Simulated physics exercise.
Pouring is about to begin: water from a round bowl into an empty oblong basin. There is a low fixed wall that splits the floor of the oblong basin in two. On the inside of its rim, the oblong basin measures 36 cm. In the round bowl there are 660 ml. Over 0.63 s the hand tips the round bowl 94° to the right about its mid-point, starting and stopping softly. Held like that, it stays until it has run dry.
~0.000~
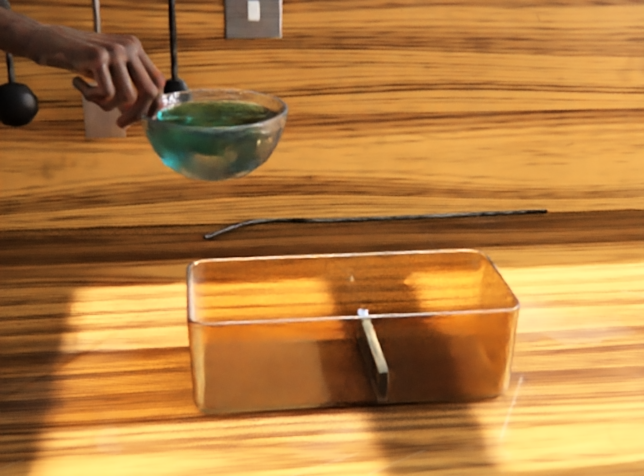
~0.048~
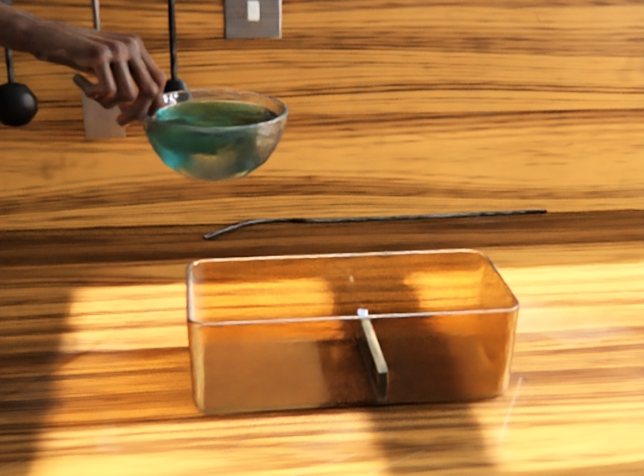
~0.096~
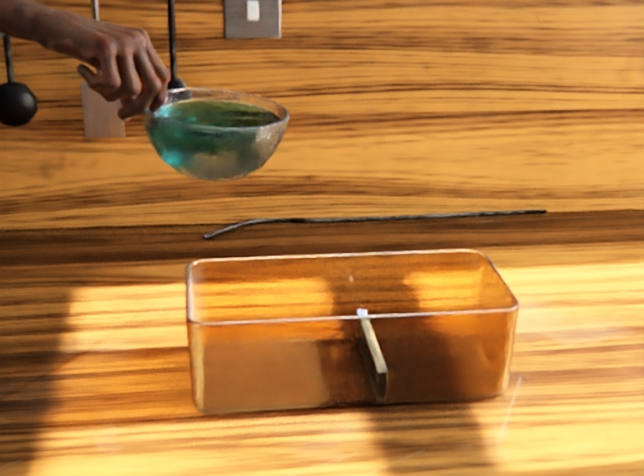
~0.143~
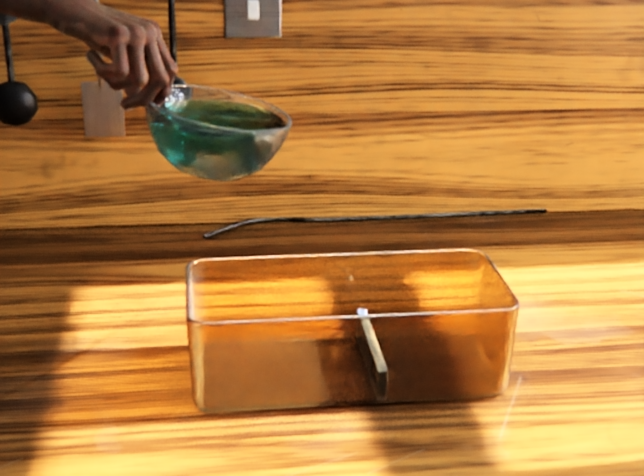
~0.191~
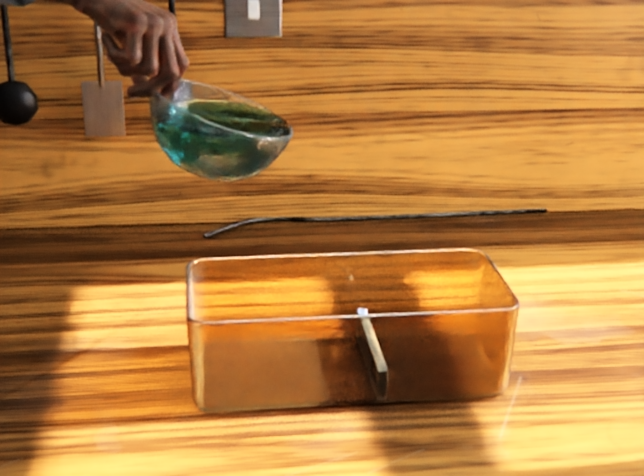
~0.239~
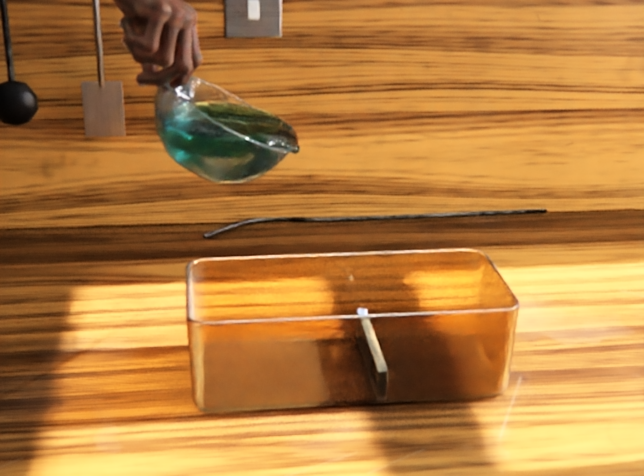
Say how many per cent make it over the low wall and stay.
About 15 per cent makes it over and stays.
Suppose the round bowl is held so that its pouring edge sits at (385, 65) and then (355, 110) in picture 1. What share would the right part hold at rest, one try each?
Roughly 80 per cent the first time and 75 per cent the second.
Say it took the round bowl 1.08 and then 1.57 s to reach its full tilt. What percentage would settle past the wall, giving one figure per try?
20 and 25 %.
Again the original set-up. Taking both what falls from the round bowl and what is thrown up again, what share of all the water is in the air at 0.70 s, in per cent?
7 per cent, roughly.
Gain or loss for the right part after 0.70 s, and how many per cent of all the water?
The amount climbs by around 6.
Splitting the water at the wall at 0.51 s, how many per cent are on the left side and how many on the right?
I'd say some 28 in a hundred on the left and 2 on the right.
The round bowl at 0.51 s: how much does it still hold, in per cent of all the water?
16 %.
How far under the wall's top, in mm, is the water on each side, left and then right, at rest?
I'd say some 20 mm on the left and some 34 mm on the right.
Then, 0.51 s in, the tilt is 85° and 17 per cent is still to pour, 28 is left of the wall and 2 right of it.
Then, 0.70 s in, the tilt is 94° and 1 per cent is still to pour, 83 is left of the wall and 9 right of it.
Then, 0.91 s in, the tilt is 94° and 0 per cent is still to pour, 83 is left of the wall and 13 right of it.
Then, 1.13 s in, the tilt is 94° and 0 per cent is still to pour, 82 is left of the wall and 15 right of it.
Finally, 82 per cent lies left of the wall, 15 right of it and 3 outside.
